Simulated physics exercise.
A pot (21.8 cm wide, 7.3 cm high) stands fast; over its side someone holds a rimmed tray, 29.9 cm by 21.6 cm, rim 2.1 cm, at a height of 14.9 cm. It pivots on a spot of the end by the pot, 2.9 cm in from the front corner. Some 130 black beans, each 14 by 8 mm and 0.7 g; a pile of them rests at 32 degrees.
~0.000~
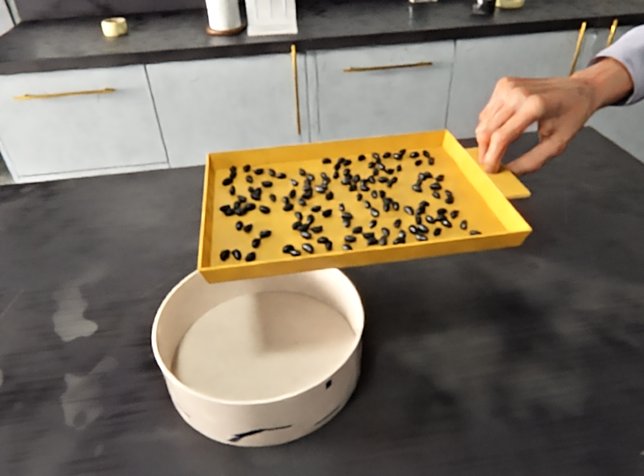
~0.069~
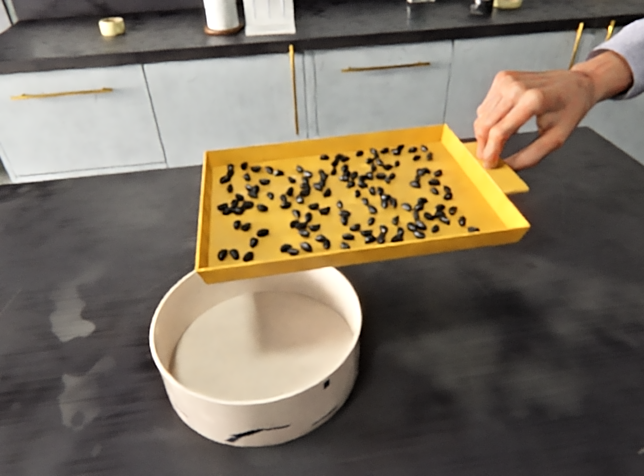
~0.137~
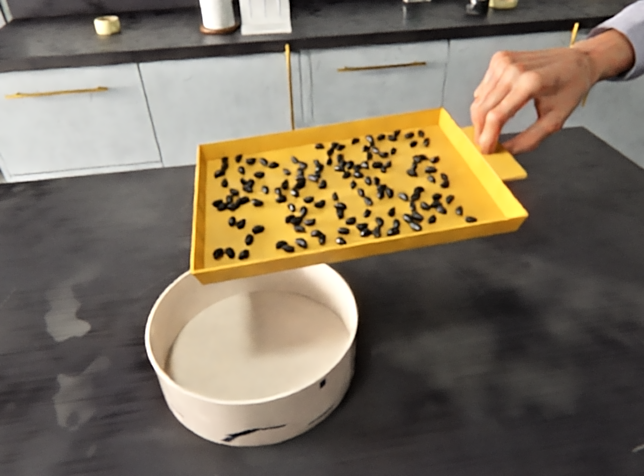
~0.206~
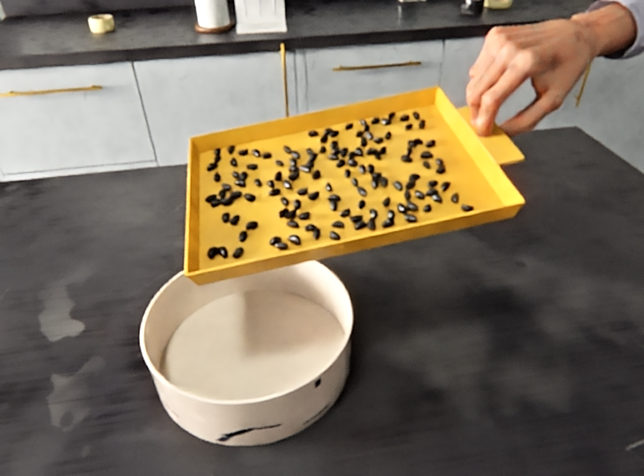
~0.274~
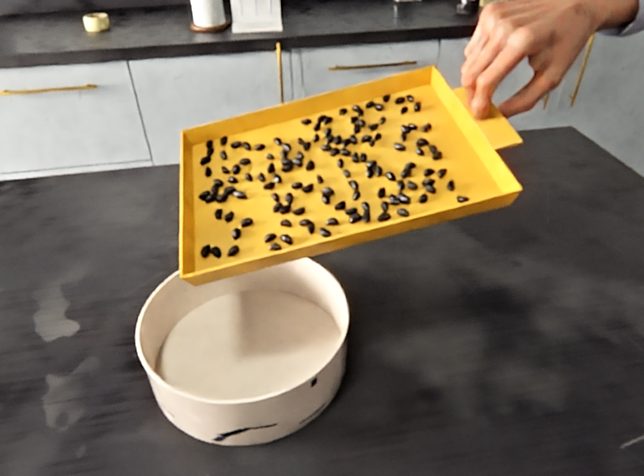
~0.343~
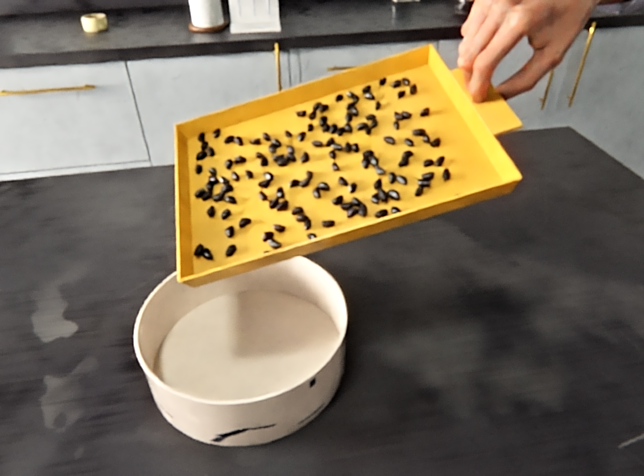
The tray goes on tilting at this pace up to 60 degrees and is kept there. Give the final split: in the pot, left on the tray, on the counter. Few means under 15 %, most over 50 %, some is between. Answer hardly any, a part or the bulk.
Pot a part, tray the bulk, counter hardly any.
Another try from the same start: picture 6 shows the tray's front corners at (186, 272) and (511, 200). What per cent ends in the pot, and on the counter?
Pot 10, counter 0.
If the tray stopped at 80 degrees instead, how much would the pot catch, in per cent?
It would be near 85 per cent.
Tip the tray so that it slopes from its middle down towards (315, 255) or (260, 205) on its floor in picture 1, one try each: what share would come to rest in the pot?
About 10 and 0 per cent.
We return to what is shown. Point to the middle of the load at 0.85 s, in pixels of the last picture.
At about (207, 237).
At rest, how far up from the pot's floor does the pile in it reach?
About 1.0 cm.
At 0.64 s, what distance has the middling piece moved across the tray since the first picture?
About 6 cm.
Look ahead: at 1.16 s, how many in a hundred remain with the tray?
About 80 per cent.
After 0.64 s, tilt 39 degrees; the tray holds 100 %, the pot 0 %.
After 0.85 s, tilt 53 degrees; the tray holds 100 %, the pot 0 %.
After 1.16 s, tilt 60 degrees; the tray holds 80 %, the pot 15 %.
In the end, at 2.4 s, pot 30 %, tray 65 %, counter 5 %.
